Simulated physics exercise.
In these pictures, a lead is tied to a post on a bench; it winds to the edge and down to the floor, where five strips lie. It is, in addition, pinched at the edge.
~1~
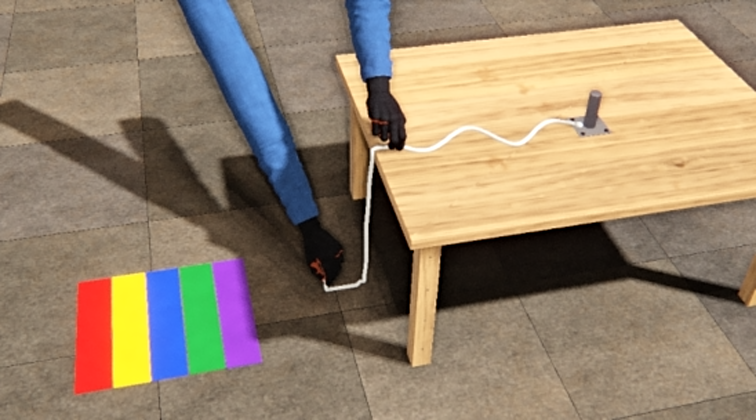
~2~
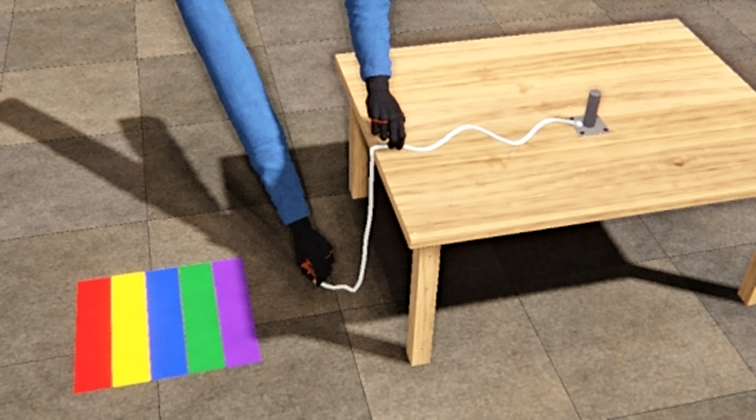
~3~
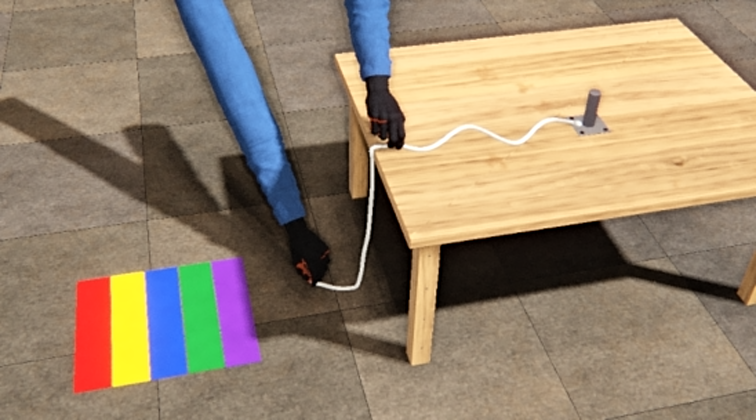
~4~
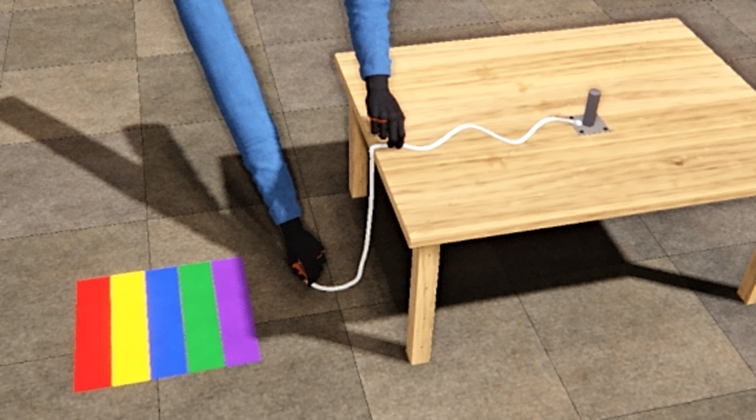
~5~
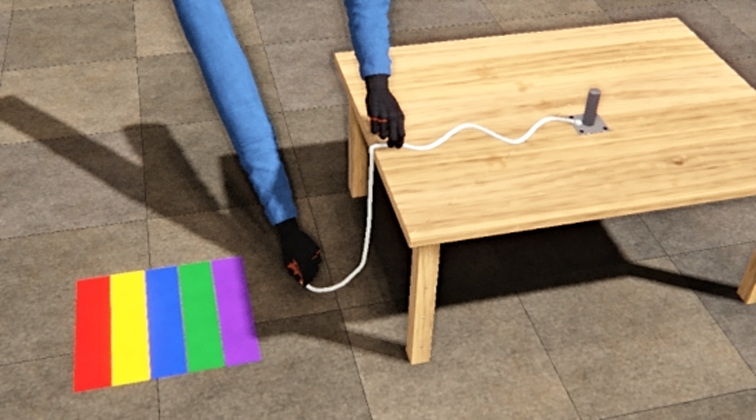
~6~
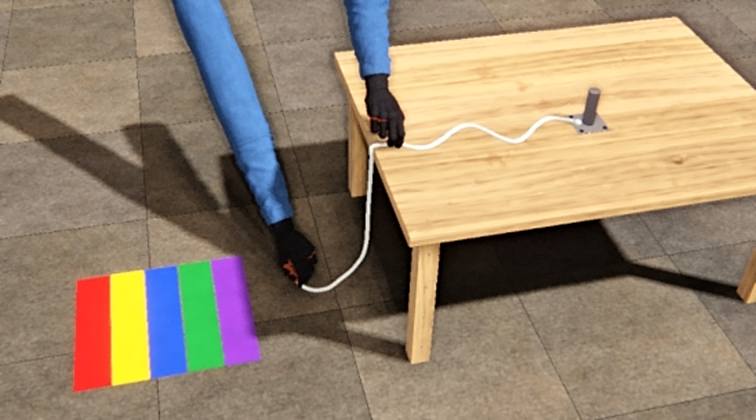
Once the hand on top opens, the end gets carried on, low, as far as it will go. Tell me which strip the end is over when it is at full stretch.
It is over the blue strip.
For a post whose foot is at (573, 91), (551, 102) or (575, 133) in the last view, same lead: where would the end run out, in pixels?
About (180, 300), (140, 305) and (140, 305).
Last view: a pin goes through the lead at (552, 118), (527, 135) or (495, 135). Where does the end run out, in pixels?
Going through the three tries, you get (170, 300), (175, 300) and (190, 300).
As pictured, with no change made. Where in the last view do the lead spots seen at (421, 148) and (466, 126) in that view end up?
Well, the first one sits at (378, 145), and the second one sits at (442, 138).
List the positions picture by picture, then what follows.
The first picture shows end (325, 280); purple (241, 344); green (205, 350); blue (169, 357); yellow (131, 363); red (94, 369).
The second picture shows end (316, 281); lead through (545, 122) (493, 136) (438, 145) (372, 158) (369, 219) (362, 275).
The third picture shows end (311, 281).
The fourth picture shows end (307, 281); lead through (544, 121) (492, 135) (438, 144) (372, 157) (370, 219) (360, 274).
The fifth picture shows end (303, 282).
The sixth picture shows end (298, 282); lead through (544, 120) (492, 134) (437, 143) (372, 156) (368, 218) (352, 270).
Soon after, end near (226, 293); over purple.
After that, end near (186, 299); over green.
At the stop, end near (162, 303); over blue. It gets as far as the blue strip.
